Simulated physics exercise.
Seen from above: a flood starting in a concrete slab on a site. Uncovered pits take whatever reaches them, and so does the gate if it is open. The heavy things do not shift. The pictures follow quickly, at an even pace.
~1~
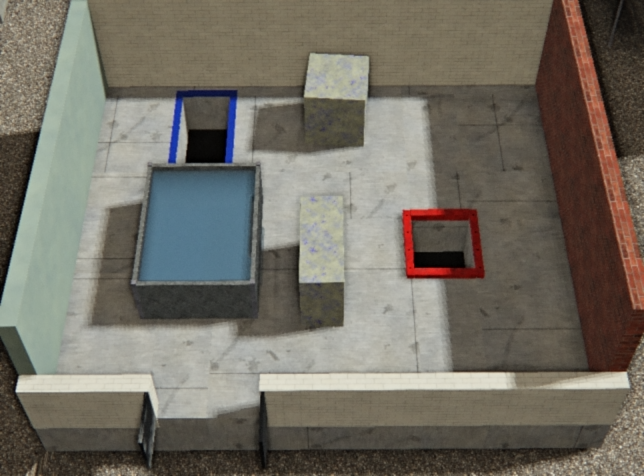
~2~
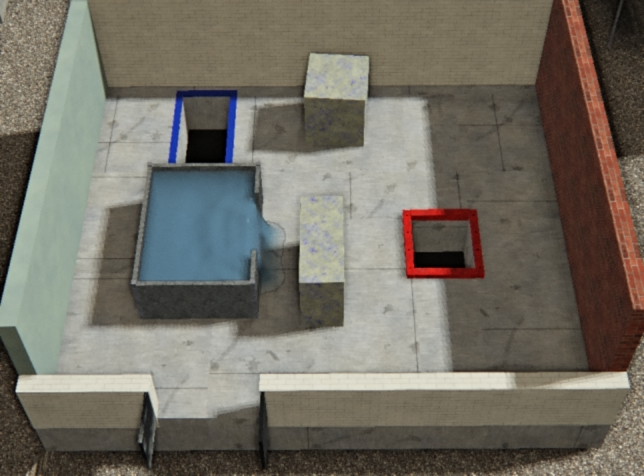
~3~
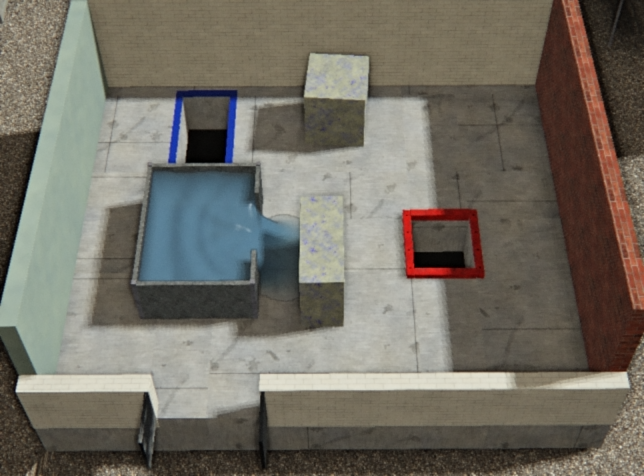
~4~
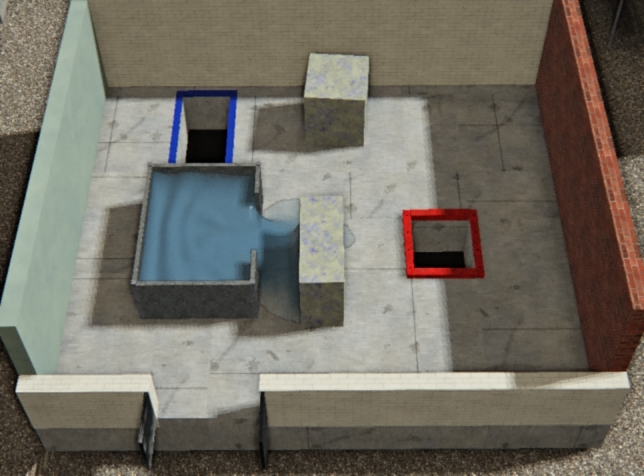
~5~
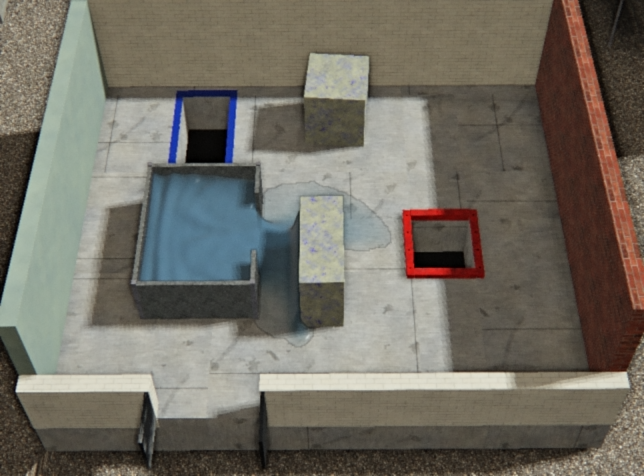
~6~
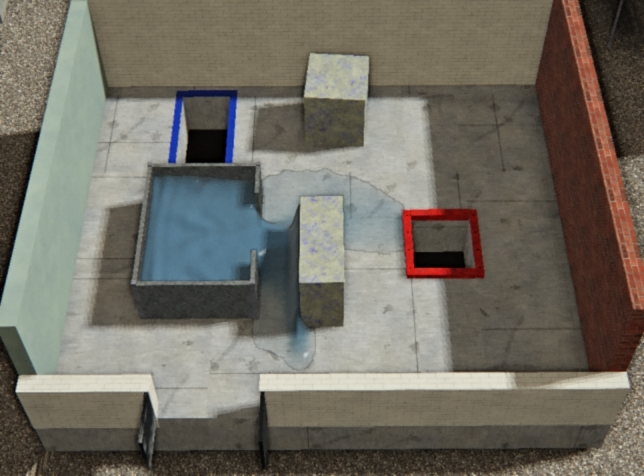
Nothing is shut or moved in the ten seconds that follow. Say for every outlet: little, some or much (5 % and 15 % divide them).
One by one: The gate takes over 15 %; the red pit takes under 5 %; the blue pit takes between 5 and 15 %.
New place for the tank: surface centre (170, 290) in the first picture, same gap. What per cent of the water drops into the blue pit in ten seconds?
In per cent: Blue 20.
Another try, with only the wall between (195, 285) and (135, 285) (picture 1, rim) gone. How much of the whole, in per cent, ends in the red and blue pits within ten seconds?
Per cent: Red 0, blue 15.
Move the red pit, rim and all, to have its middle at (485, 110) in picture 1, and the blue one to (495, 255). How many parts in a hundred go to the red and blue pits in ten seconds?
In per cent: Red 4, blue 15.
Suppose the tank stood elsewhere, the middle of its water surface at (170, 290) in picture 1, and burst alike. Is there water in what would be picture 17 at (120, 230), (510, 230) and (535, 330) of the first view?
In that order: Not flooded, no water, wet.
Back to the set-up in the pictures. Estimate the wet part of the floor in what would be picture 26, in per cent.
Roughly 60 per cent.
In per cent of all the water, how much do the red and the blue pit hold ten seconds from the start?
Roughly 0 per cent, then 8 per cent.
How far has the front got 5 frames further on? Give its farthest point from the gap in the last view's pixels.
Close to (512, 170).
A moment on, water covers 30 % of the floor; the gate 1 %, the red pit 0 %, the blue pit 0 %.
Next, water covers 50 % of the floor; the gate 6 %, the red pit 1 %, the blue pit 0 %.
Then, water covers 60 % of the floor; the gate 12 %, the red pit 1 %, the blue pit 1 %.
Later, water covers 75 % of the floor; the gate 18 %, the red pit 1 %, the blue pit 3 %.
In the end, water covers 80 % of the floor; the gate 22 %, the red pit 1 %, the blue pit 7 %.
